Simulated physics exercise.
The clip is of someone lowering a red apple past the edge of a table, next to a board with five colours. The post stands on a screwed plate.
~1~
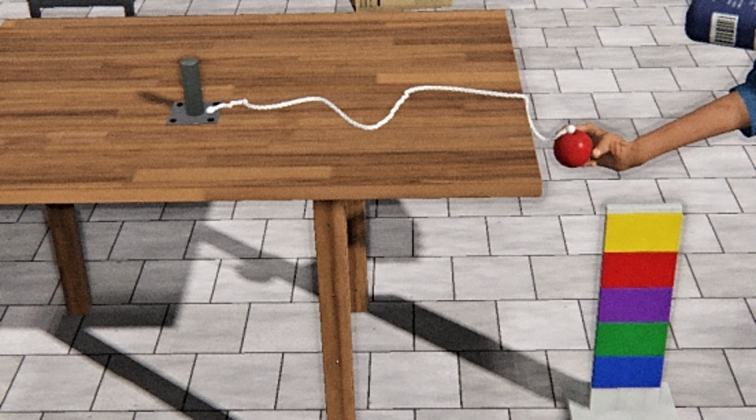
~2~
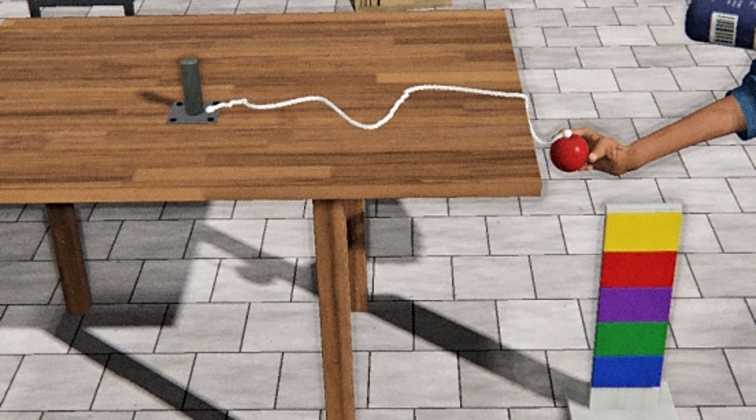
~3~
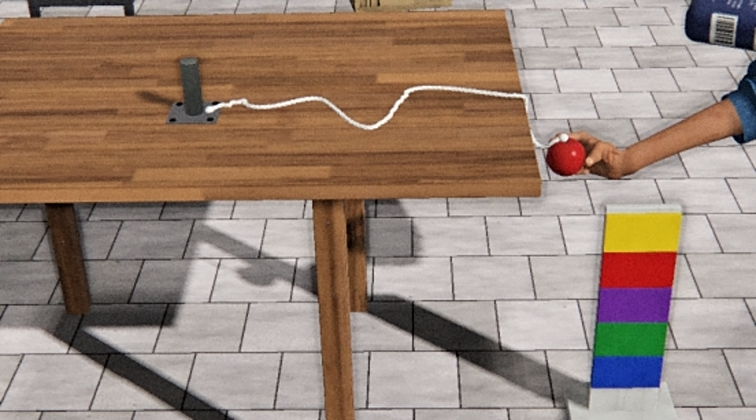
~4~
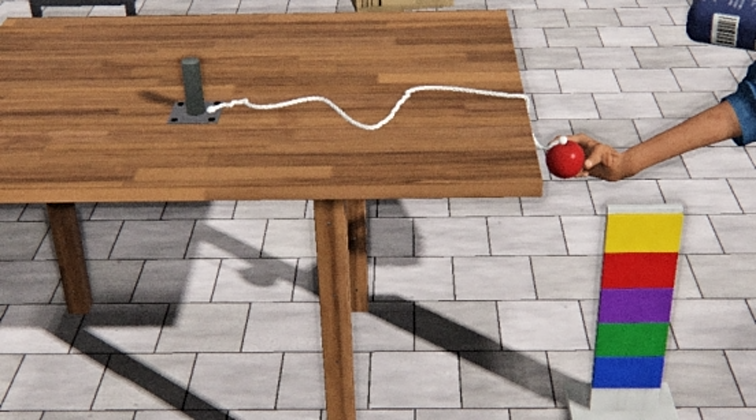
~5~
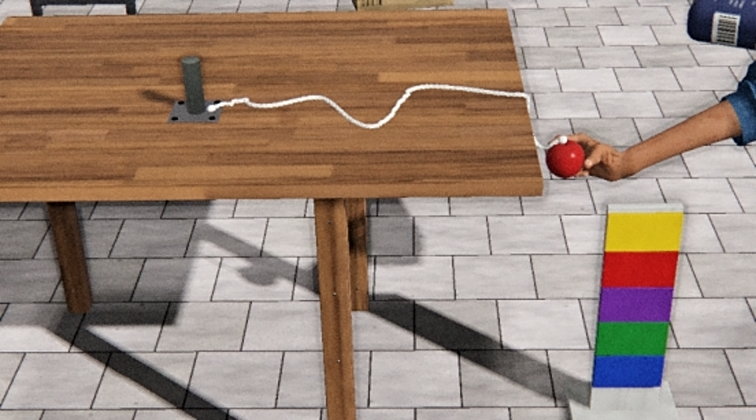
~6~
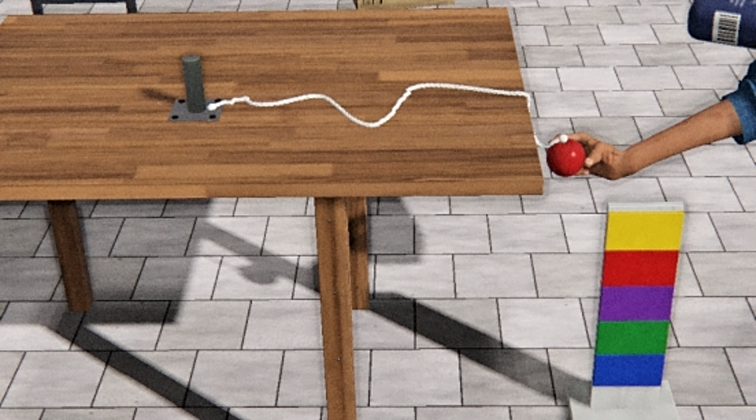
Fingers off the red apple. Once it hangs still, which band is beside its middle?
The shoelace holds its middle at purple.
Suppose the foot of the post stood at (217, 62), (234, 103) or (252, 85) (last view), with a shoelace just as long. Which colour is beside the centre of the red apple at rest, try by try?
It would be purple; green; green.
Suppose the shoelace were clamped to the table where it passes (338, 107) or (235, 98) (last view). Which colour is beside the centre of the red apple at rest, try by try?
Try by try: Red; purple.
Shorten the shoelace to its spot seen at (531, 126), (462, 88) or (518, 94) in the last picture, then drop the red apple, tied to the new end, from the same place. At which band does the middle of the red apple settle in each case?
In that order: Red; above them all; yellow.
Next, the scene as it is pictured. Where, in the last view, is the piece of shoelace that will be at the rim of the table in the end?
Near (409, 93).
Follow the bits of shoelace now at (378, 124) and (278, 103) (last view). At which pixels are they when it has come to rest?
About (455, 97), and the other about (315, 104).
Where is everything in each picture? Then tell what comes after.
The first picture shows red apple (573, 148); yellow (643, 234); red (639, 271); purple (635, 306); green (632, 341); blue (628, 373).
The second picture shows red apple (569, 152); shoelace through (245, 101) (316, 99) (376, 126) (410, 90) (503, 95).
The third picture shows red apple (566, 156).
The fourth picture shows red apple (565, 159); shoelace through (246, 101) (317, 99) (377, 127) (412, 91) (504, 95).
The fifth picture shows red apple (565, 159).
The sixth picture shows red apple (565, 157); shoelace through (247, 98) (318, 96) (378, 124) (413, 88) (505, 93).
Soon after, apple near (540, 286); level with purple.
After that, apple near (494, 290); level with purple.
And then, apple near (527, 299); level with purple.
In the end, apple near (522, 295); level with purple. At purple.
